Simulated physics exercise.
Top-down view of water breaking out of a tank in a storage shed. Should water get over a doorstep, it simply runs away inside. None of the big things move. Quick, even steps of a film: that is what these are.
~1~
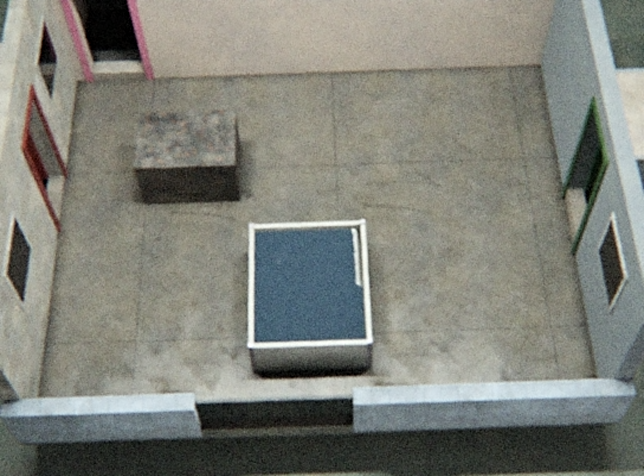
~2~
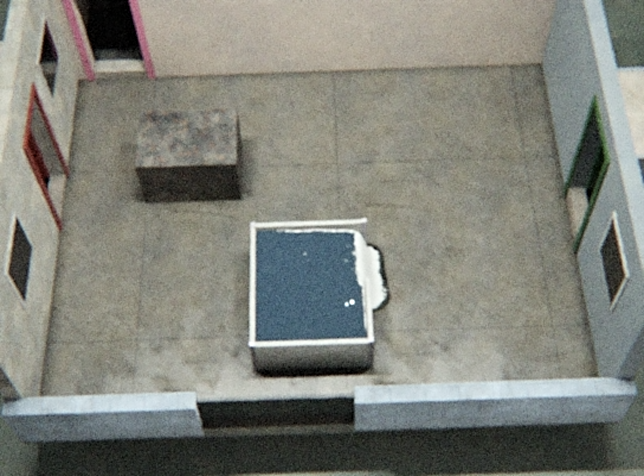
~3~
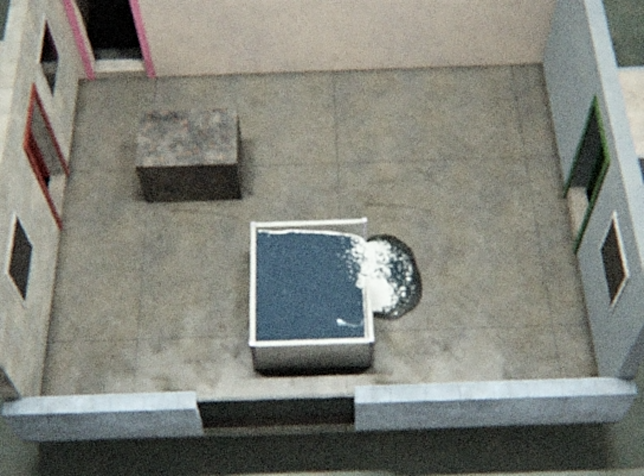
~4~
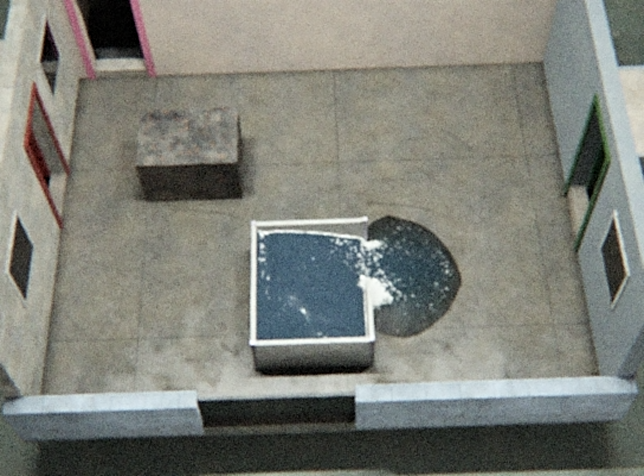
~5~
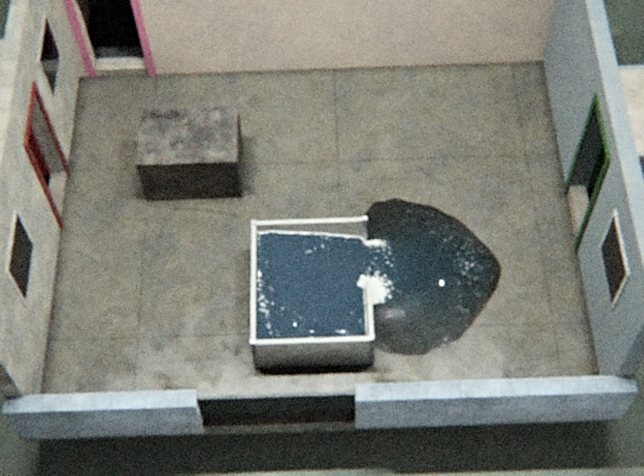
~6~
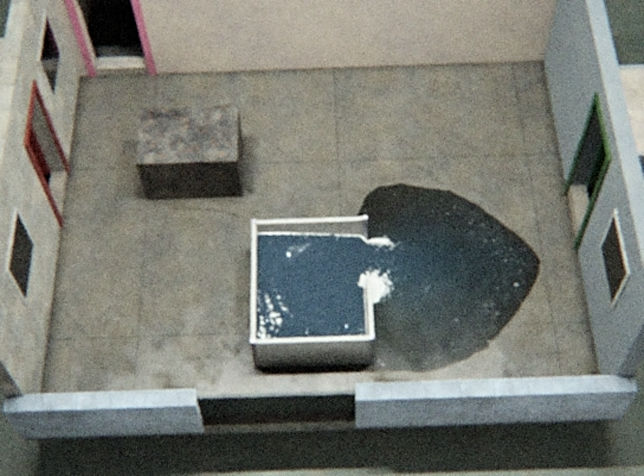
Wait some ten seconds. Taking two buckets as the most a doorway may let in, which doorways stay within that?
The green door stays within it, the pink door stays within it, the red door stays within it.
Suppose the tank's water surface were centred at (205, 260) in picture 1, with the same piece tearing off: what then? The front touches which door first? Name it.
I'd go with the green-painted one.
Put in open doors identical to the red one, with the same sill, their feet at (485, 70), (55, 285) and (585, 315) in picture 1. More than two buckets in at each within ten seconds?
So it goes runs above, then runs below, then runs above.
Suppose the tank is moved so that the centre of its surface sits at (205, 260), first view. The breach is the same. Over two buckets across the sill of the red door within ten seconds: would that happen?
My take: Red stays within the threshold.
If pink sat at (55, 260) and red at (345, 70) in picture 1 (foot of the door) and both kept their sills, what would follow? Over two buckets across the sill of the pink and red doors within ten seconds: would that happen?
I'd say the pink door door stays inside the limit and the red door door stays inside the limit.
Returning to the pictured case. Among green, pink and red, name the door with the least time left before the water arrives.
I'd say the door marked green.
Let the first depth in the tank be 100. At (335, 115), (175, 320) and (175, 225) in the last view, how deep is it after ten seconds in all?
6, 2 and 0 per cent, roughly.
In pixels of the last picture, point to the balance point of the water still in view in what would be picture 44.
Roughly (419, 235).
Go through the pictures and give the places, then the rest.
In the first picture, still water in the open tank at (309, 285).
In the second picture, the front is at (378, 306), out from the gap at (363, 270).
In the third picture, the front is at (414, 297), out from the gap at (363, 270).
In the fourth picture, water pours out at (364, 270) and has run to (454, 284).
In the fifth picture, water pours out at (364, 269) and has run to (493, 265).
In the sixth picture, water pours out at (364, 268) and has run to (533, 263).
A moment on, water covers 25 % of the floor; the green door wet at the sill, nothing in, the pink door not reached, the red door not reached.
Next, water covers 35 % of the floor; the green door wet at the sill, nothing in, the pink door not reached, the red door not reached.
Then, water covers 35 % of the floor; the green door wet at the sill, nothing in, the pink door not reached, the red door not reached.
Later, water covers 65 % of the floor; the green door wet at the sill, nothing in, the pink door not reached, the red door not reached.
In the end, water covers 90 % of the floor; the green door wet at the sill, nothing in, the pink door wet at the sill, nothing in, the red door wet at the sill, nothing in.
